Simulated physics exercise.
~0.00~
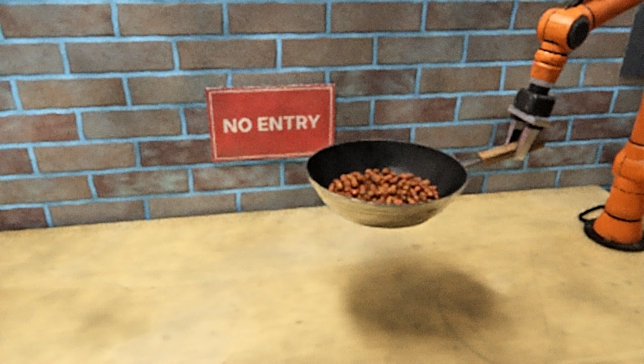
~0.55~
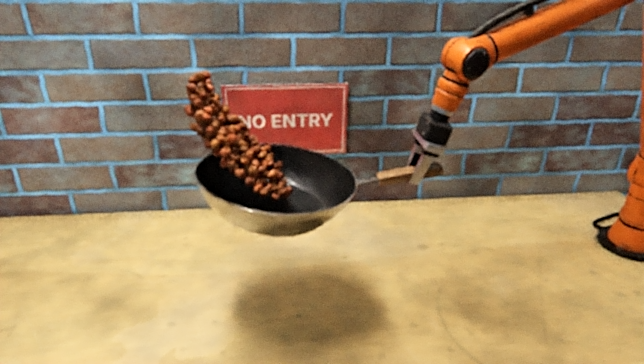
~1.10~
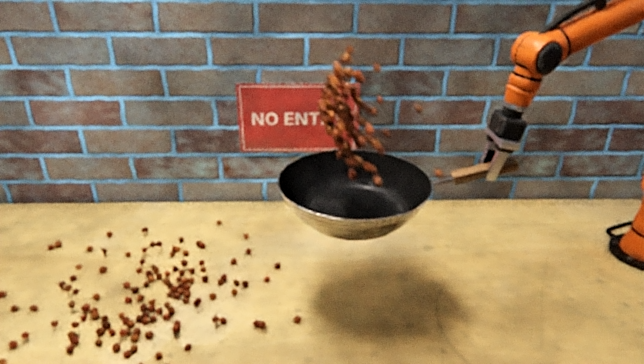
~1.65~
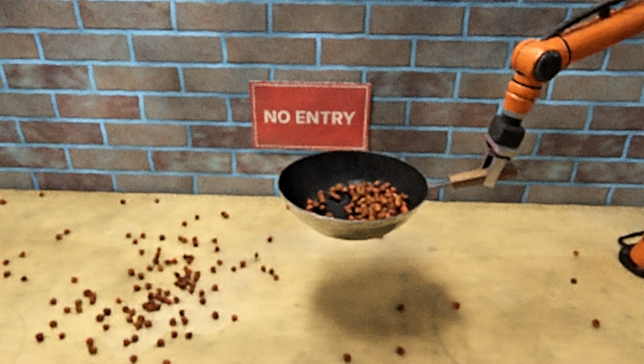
At the start, an orange robot arm holds a dark-lined frying pan heaped with reddish-brown nuts above a pale tabletop, with a red "NO ENTRY" sign on the brick wall behind. The arm moves the pan to the left, and the nuts surge up over its far left side in a tall, leaning column. The pan then shifts back to the right as many nuts lie scattered across the left of the table and another cluster hangs above the pan. Finally, the pan is level and still holds a good share, while the rest lie strewn mostly to the left, with a few to the right.
